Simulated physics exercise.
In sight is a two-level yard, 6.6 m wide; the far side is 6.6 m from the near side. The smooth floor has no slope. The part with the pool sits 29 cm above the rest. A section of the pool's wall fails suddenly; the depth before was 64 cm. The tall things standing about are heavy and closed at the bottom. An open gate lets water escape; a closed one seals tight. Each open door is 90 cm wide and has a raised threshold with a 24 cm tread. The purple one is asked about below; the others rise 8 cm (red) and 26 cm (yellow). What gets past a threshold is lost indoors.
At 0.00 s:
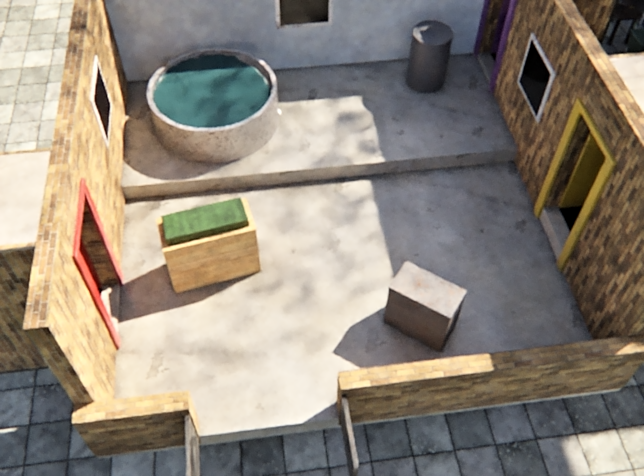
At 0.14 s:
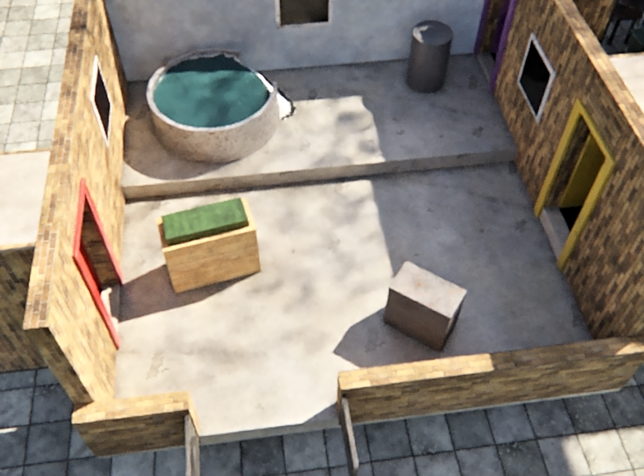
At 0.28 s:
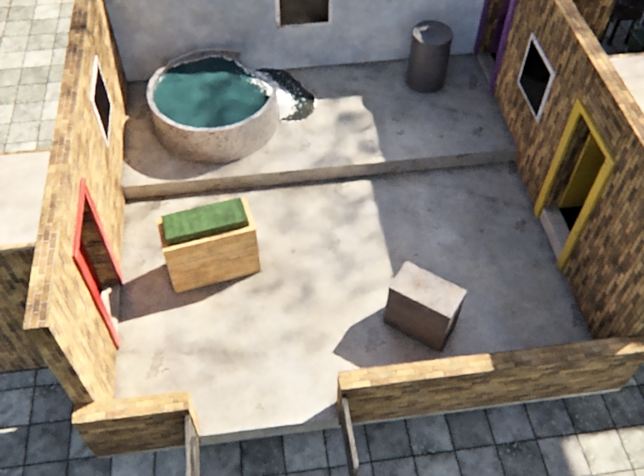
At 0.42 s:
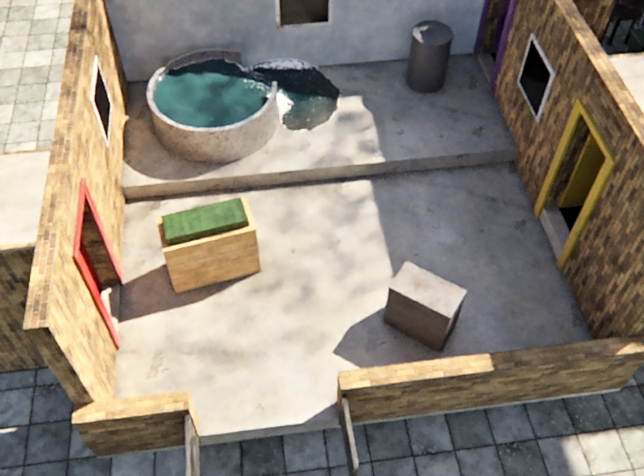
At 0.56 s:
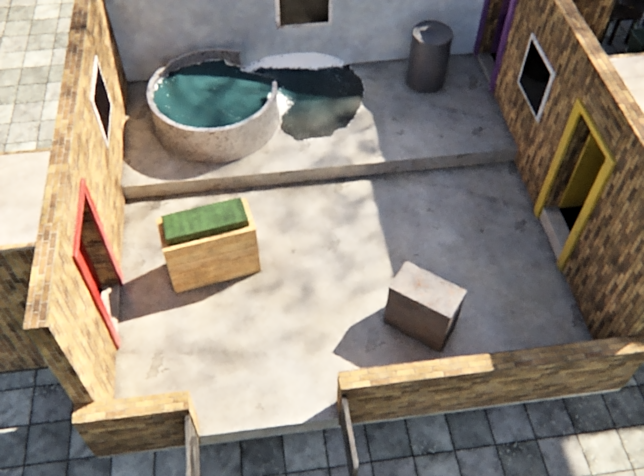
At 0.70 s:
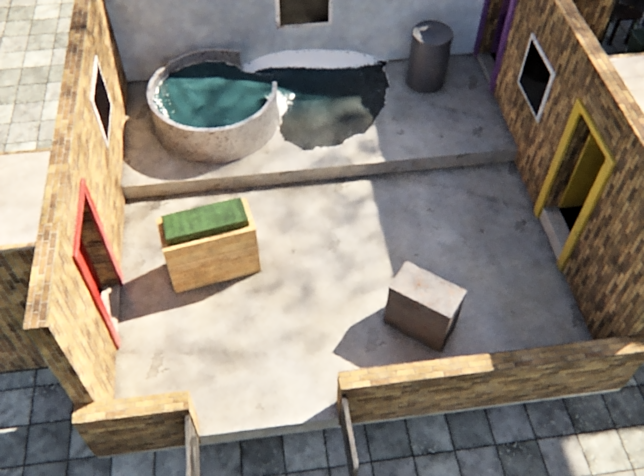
Walled two-level yard from above, with water bursting from the round pool's right side and spreading rightward across the upper floor.
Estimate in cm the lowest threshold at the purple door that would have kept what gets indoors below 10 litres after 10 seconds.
At least 30 cm or so.
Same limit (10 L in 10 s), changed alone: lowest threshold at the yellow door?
About 6.5 cm at yellow.
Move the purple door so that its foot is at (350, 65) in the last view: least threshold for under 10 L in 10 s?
About 15 cm.
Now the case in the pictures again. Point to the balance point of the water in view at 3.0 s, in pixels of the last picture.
Around (320, 111).
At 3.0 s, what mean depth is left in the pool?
Roughly 24 cm on average.
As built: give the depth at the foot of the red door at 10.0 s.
Roughly 7.5 cm deep.
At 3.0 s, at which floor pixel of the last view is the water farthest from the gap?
At about (555, 271).
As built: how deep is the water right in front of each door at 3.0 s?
Depths in cm: Purple 21, red 0, yellow 7.
After 1.4 s water covers 15 % of the floor, deepest (42 cm) near (402, 75); 9 cm at the purple door, 3 litres in over its 10 cm threshold.
After 3.0 s water covers 30 % of the floor, deepest (27 cm) near (402, 75); 21 cm at the purple door, 118 litres in over its 10 cm threshold.
After 10.0 s water covers 85 % of the floor, deepest (12 cm) near (540, 262); 7 cm at the purple door, 194 litres in over its 10 cm threshold.
At the purple door as built, the water arrived by 1.3 s and peaked near 24 cm at 2.2 s.
Run again over the same 10 s with other heights there, 23 litres in over 25.5 cm, 2 litres over 35 cm. The limit of 10 litres is kept from about 30 cm up.
